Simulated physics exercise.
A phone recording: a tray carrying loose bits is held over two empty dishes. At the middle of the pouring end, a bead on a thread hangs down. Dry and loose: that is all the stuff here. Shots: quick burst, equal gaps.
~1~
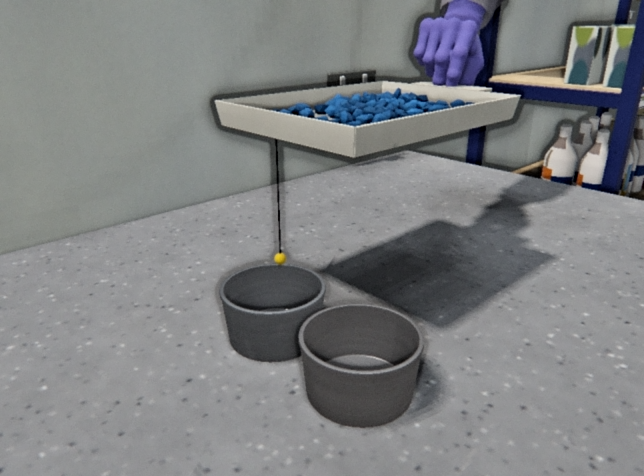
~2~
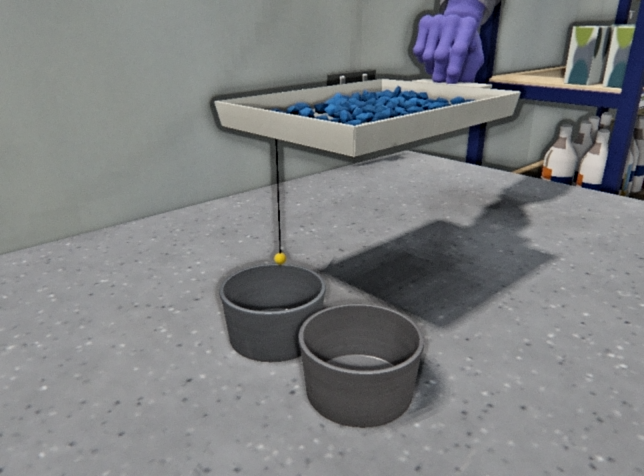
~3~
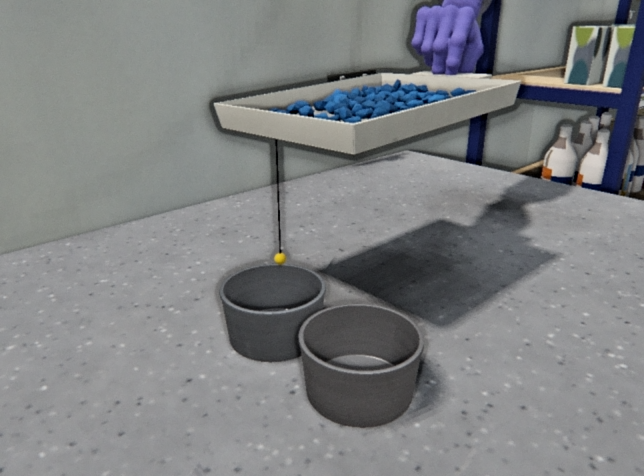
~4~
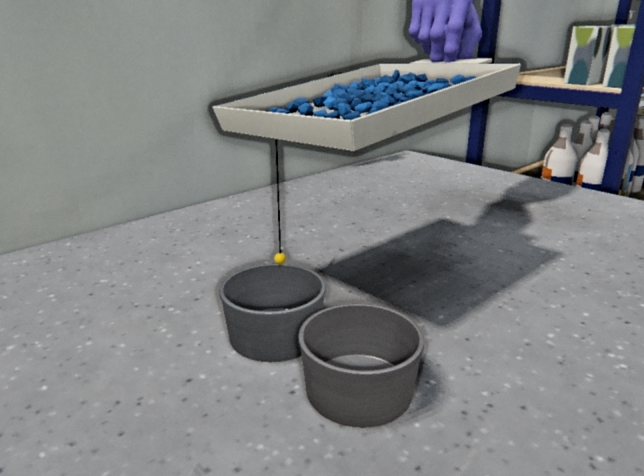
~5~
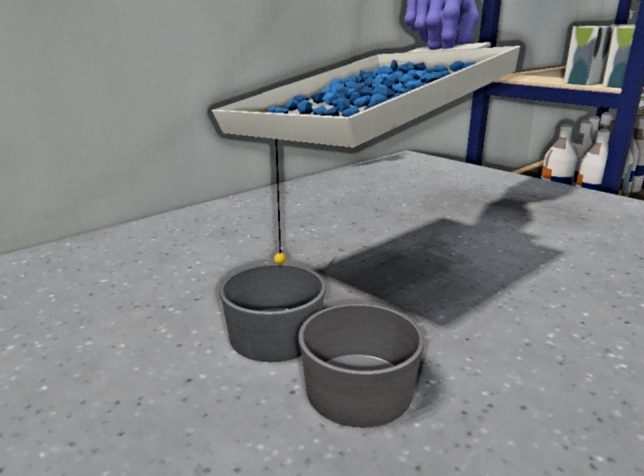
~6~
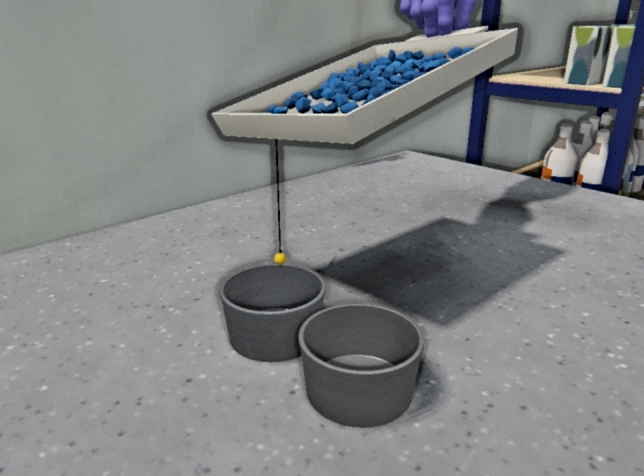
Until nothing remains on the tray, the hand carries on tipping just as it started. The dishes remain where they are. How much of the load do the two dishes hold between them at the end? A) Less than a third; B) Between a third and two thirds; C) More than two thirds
Less than a third (A).
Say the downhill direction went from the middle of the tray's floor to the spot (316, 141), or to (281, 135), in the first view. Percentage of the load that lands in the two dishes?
The first try gives close to 60 per cent, the second close to 20 per cent.
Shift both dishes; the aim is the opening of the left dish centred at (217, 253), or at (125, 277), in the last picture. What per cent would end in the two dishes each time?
Respectively 80 % and 0 %.
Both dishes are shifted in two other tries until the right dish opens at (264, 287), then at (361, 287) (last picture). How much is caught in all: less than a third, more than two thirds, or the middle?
On the first try the answer is beyond two thirds, and on the second it is under a third.
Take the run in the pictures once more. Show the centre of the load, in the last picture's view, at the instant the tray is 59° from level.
The middle of the load sits near (262, 98).
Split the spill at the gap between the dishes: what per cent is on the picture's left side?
Estimate: About 100 percent.
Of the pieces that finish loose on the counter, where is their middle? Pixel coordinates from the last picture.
It centres at roughly (190, 296).
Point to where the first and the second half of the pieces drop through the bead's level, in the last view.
It goes through near (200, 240) first, then near (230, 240).
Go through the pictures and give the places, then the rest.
The first picture shows corners of the pouring end near (221, 101) and (355, 126), level; middle of the load near (382, 106), aquarium stones; left dish near (233, 325); right dish near (318, 384); bead on its thread near (280, 259).
The second picture shows corners of the pouring end near (220, 101) and (354, 125), level; middle of the load near (380, 108).
The third picture shows corners of the pouring end near (220, 103) and (353, 123), tipped barely, lowest at the left corner; middle of the load near (379, 103).
The fourth picture shows corners of the pouring end near (219, 106) and (351, 119), tipped a little, lowest at the left corner; middle of the load near (379, 95).
The fifth picture shows corners of the pouring end near (218, 109) and (349, 116), tipped a little, lowest at the left corner; middle of the load near (377, 88).
The sixth picture shows corners of the pouring end near (217, 112) and (346, 113), tipped clearly, lowest at the left corner; middle of the load near (375, 80); left dish near (233, 325); right dish near (318, 384).
Shortly afterwards, tray tipped steeply; all but a few on the tray; only a few in the air.
Next, tray tipped right over; near half on the tray; only a few in the left dish; near half outside both; a little in the air.
Some moments later, tray tipped past a quarter turn; a little in the left dish; all but a few outside both.
In the end, tray tipped past a quarter turn; none at all in the right dish; a little in the left dish; all but a few outside both.
